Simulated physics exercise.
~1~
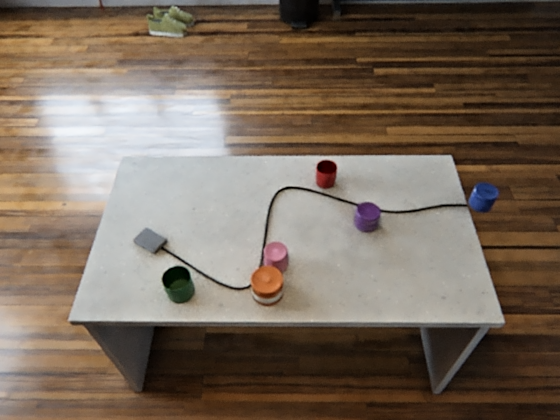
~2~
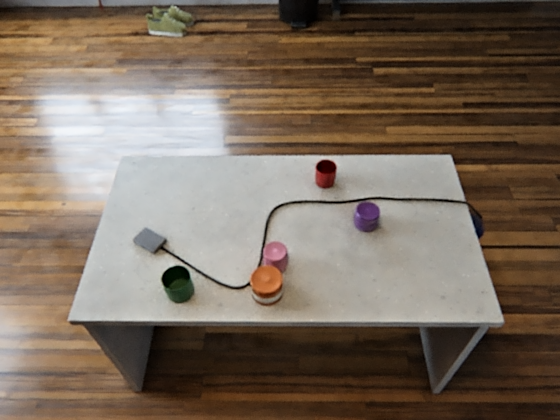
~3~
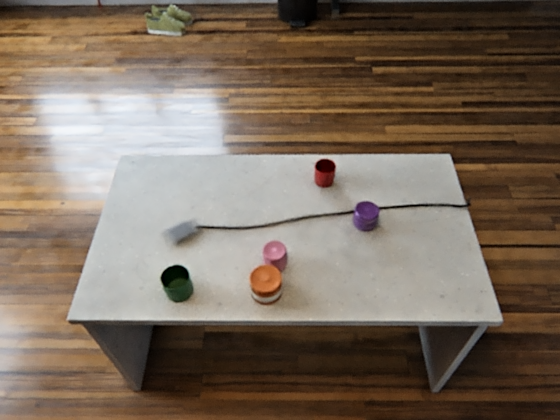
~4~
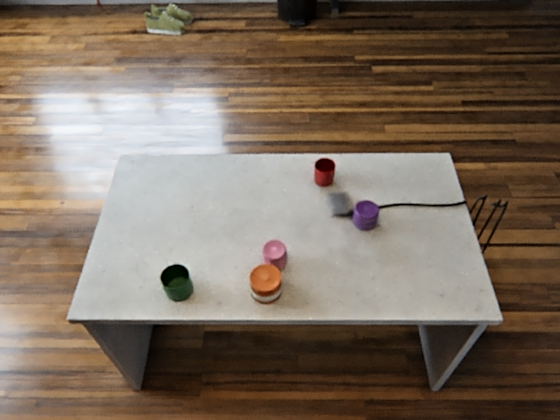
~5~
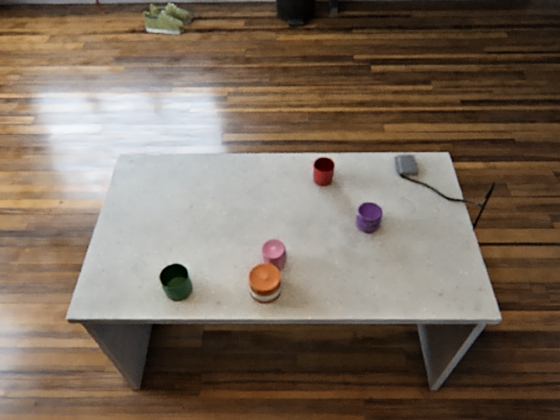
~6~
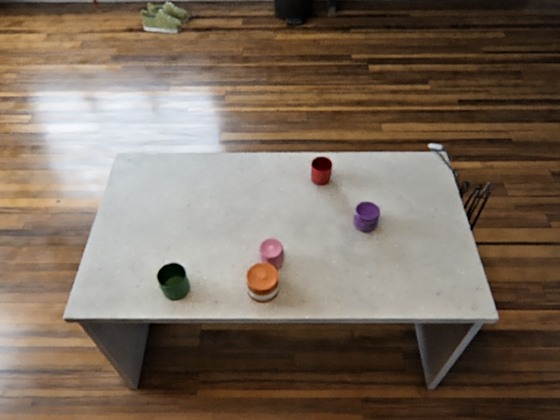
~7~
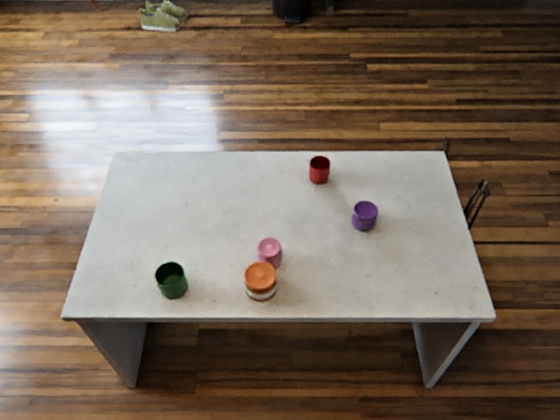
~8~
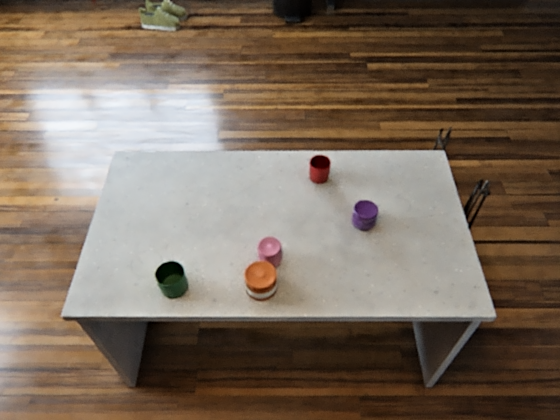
On a pale desk standing on a wooden floor, a thin black cable winds past several small coloured tubs and cups, joining a flat grey phone near the left end to a blue speaker just over the right edge. The speaker drops out of sight, and the cable pulls nearly straight. The phone slides rightward across the desk, passing between the red mug and the purple tub, which shifts very slightly. It veers toward the far right corner, turns, and goes over the edge after the cable. The mug, cup, canister and tubs remain on the desk.
